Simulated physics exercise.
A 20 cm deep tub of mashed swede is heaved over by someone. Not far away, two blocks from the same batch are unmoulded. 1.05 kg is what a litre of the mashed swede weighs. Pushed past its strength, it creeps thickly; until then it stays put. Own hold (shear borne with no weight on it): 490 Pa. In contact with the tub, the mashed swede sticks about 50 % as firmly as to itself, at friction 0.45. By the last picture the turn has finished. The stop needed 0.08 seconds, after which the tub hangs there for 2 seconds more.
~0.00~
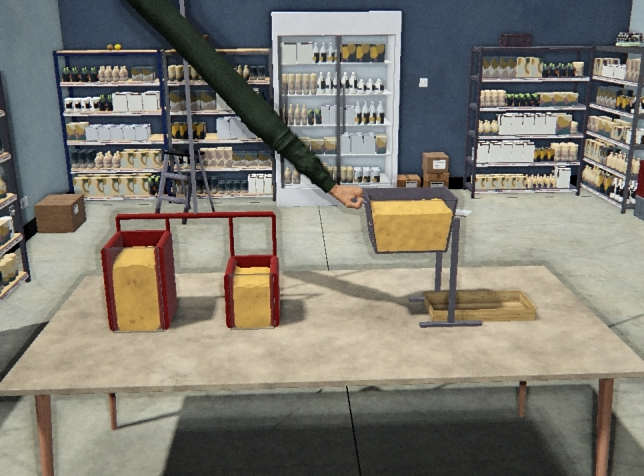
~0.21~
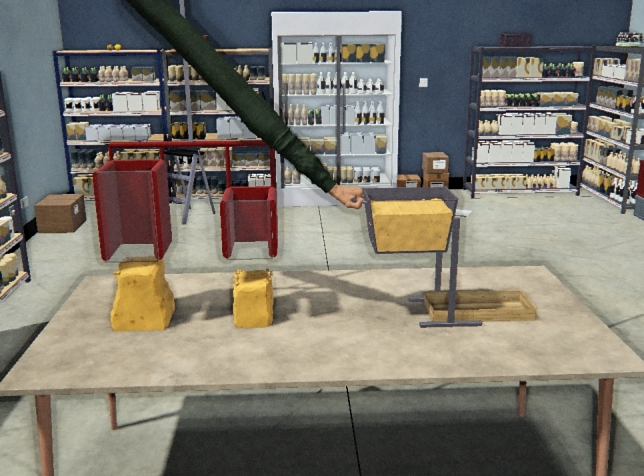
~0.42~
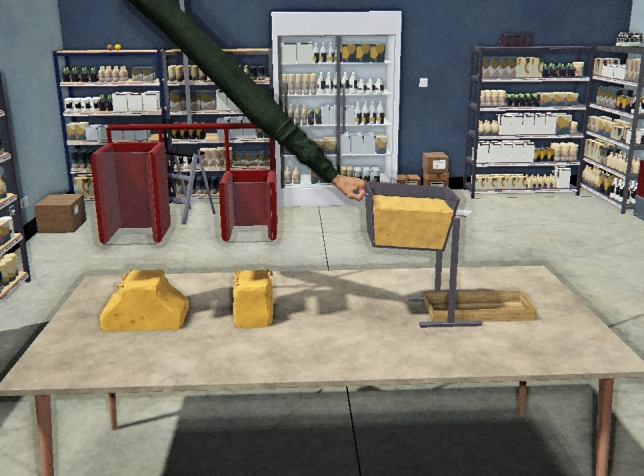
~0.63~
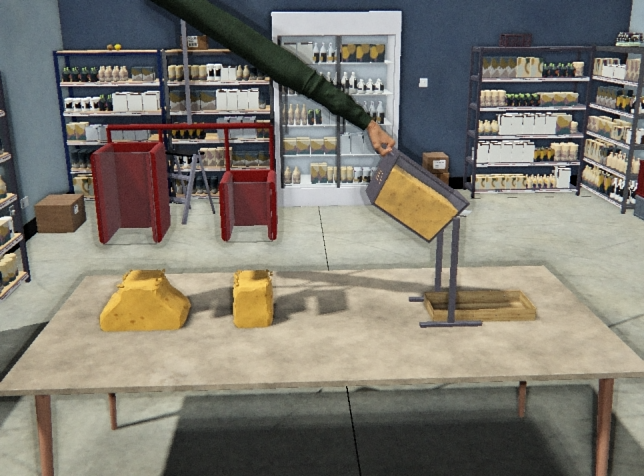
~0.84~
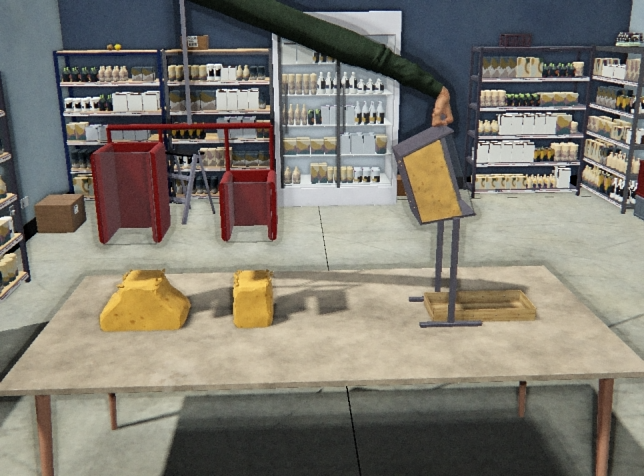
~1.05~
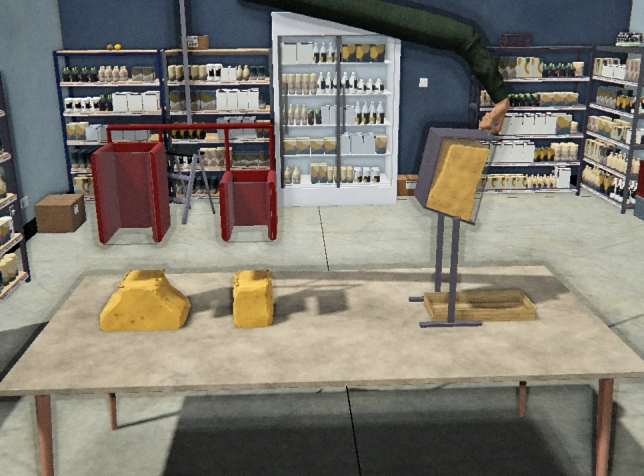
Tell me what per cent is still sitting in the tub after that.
Roughly 0 % is still there.
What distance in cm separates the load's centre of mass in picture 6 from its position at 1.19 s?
11 cm.
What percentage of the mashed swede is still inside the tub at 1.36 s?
I'd say close to 12 %.
After 1.19 s, the tub is at 102 degrees and holds 56 %.
After 1.36 s, the tub is at 102 degrees and holds 11 %.
After 1.53 s, the tub is at 102 degrees and holds 0 %.
After 1.70 s, the tub is at 102 degrees and holds 0 %.
After 3.05 s, the tub is at 102 degrees and holds 0 %.
